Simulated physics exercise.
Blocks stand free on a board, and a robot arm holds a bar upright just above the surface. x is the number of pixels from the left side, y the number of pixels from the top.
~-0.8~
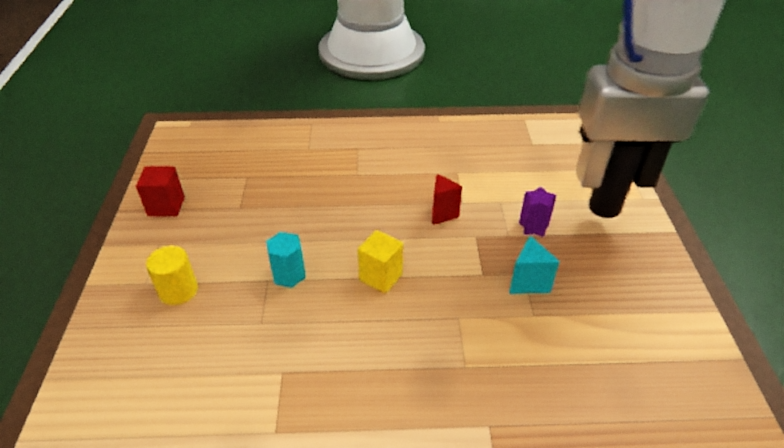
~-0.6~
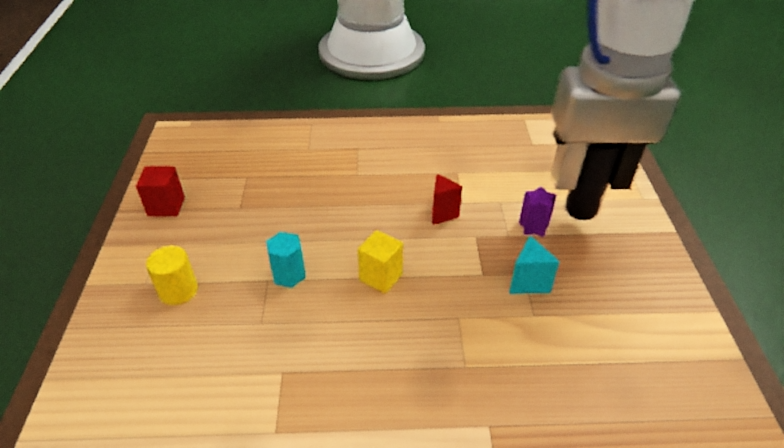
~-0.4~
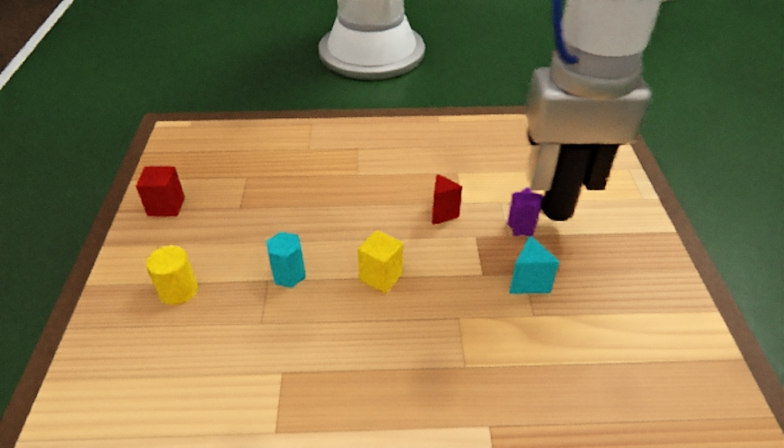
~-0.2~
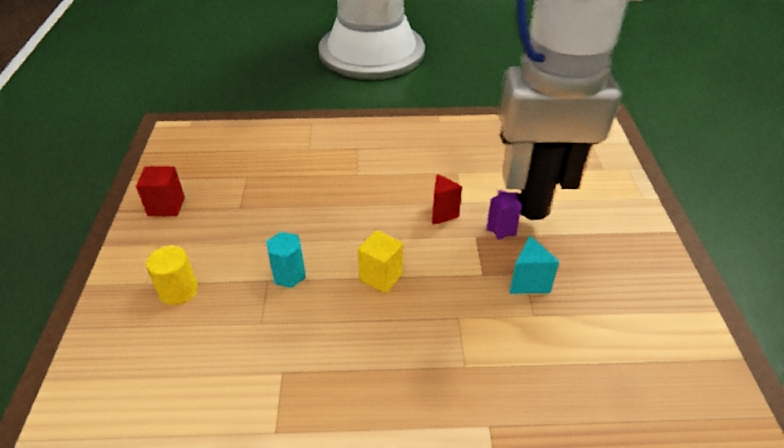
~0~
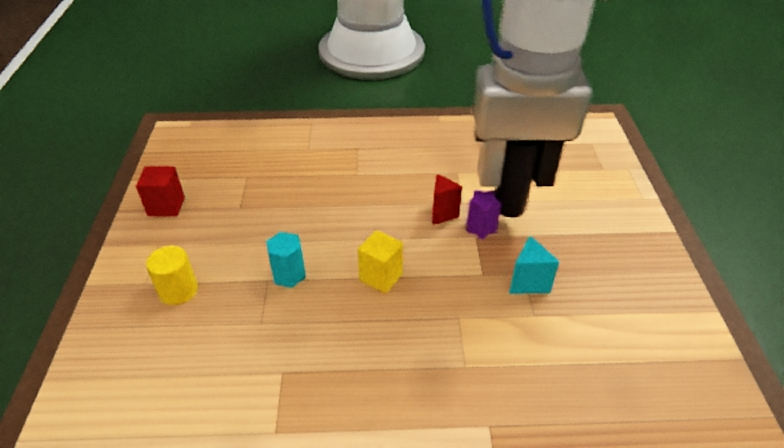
On a wooden board scattered with red, yellow, turquoise and purple blocks, a robot arm moved its dark bar left to the purple block and pushed it across toward the red three-sided one.
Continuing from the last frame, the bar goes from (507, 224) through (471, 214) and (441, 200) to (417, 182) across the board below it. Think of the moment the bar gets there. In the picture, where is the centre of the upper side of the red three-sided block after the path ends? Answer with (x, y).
The centre of its top will be at (416, 179).
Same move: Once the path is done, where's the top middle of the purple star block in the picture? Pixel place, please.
The centre of its top face lies at (455, 196).
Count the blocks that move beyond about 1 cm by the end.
I foresee two blocks being moved.
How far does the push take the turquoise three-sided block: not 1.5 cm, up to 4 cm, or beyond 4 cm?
Band: Under 1.5 cm.
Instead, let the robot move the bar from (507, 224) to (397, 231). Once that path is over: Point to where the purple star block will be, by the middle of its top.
If I read the scene right, the answer is (374, 212).
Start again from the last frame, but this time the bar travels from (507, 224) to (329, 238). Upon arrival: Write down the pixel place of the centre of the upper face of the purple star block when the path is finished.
Its top centre lands on (298, 217).
What follows on the original path. One third of the way, bar (473, 199); red three-sided block (441, 183); purple star block (458, 197), turned 35° anticlockwise.
Two thirds of the way, bar (441, 184); red three-sided block (417, 180), turned 70° anticlockwise; purple star block (455, 196), turned 55° anticlockwise.
At the end, bar (418, 167); red three-sided block (416, 179), turned 85° anticlockwise; purple star block (455, 196), turned 55° anticlockwise; turquoise three-sided block not moved.
